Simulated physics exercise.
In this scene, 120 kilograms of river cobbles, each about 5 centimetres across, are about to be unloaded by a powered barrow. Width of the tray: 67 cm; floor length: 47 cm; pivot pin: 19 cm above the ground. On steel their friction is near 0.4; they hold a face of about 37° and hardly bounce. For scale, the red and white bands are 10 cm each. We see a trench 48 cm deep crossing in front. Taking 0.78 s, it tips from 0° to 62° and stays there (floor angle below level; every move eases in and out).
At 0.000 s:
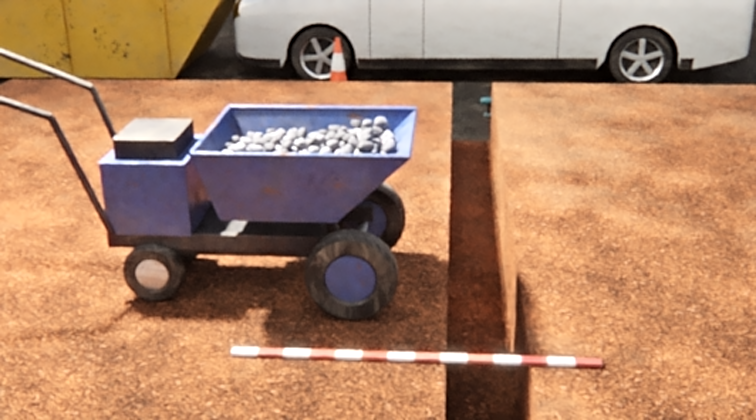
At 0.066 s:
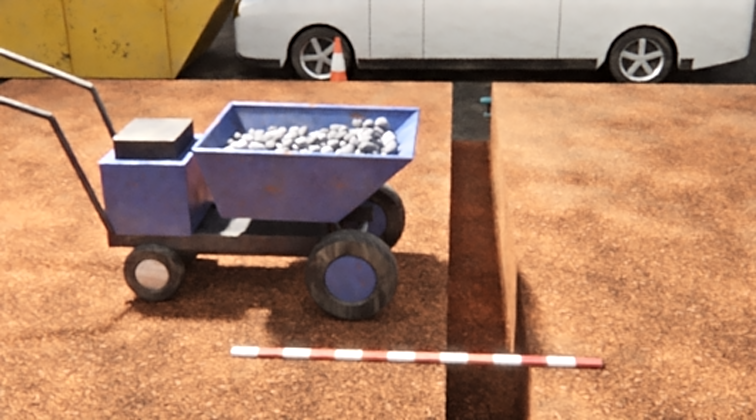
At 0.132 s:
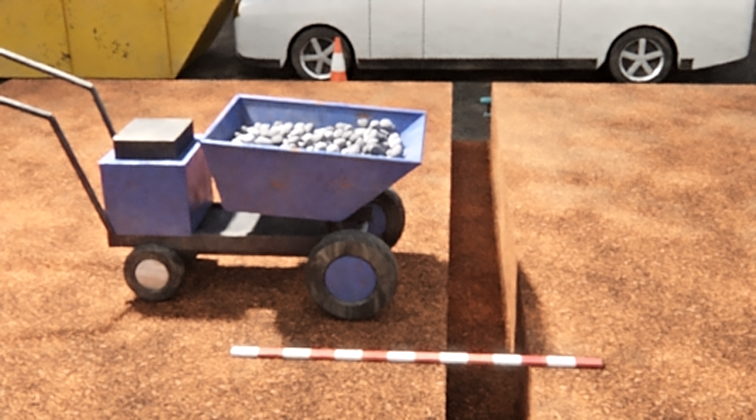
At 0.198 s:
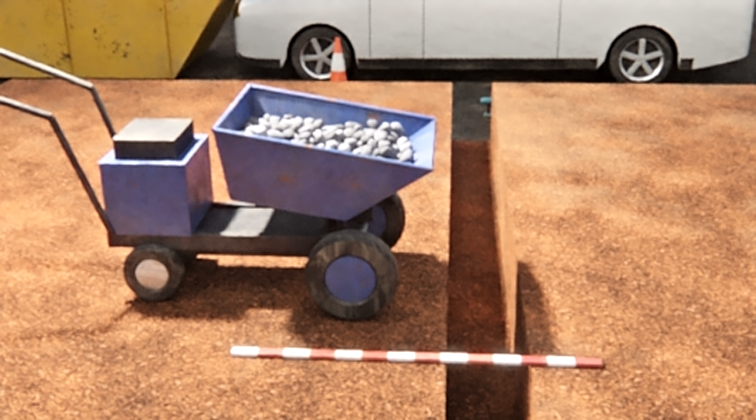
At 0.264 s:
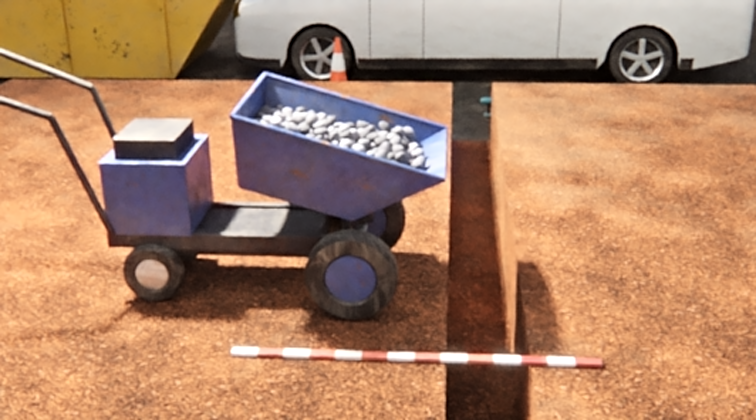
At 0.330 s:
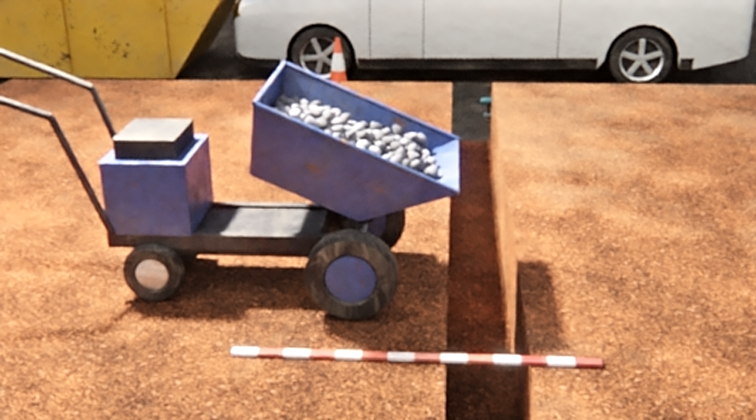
A blue powered barrow with dark handles stands on orange-brown ground, seen from its side and slightly above by a still camera. Its tray holds grey stones beside a narrow trench on the right, with a red and white striped pole in front and a yellow container, traffic cone and white vehicle behind. The tray tilts forward, slowly then faster, its rear rising and its lip lowering rightward, while the wheels stay put.
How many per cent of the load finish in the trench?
About 45 per cent.
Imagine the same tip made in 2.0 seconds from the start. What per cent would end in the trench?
Estimate: About 55 %.
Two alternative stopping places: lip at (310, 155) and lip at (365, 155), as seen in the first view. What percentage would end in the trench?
First place: Near 80%; second place: Near 85%.
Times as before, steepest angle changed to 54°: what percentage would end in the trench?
Roughly 40%.
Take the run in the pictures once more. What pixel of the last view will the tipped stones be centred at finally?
Roughly at (536, 283).
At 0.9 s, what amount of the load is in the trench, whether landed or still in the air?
Some 5 per cent.
After 0.6 s the floor is at 52°; 100 % in the tray; the foremost stones are at (474, 208).
After 0.9 s the floor is at 62°; 84 % in the tray, 7 % in the trench, 9 % past the trench; the foremost stones are at (546, 281).
After 1.2 s the floor is at 62°; 36 % in the tray, 13 % in the trench, 51 % past the trench; the foremost stones are at (675, 295).
After 3.2 s the floor is at 62°; 0 % in the tray, 45 % in the trench, 55 % past the trench; the foremost stones are past the picture's edge.
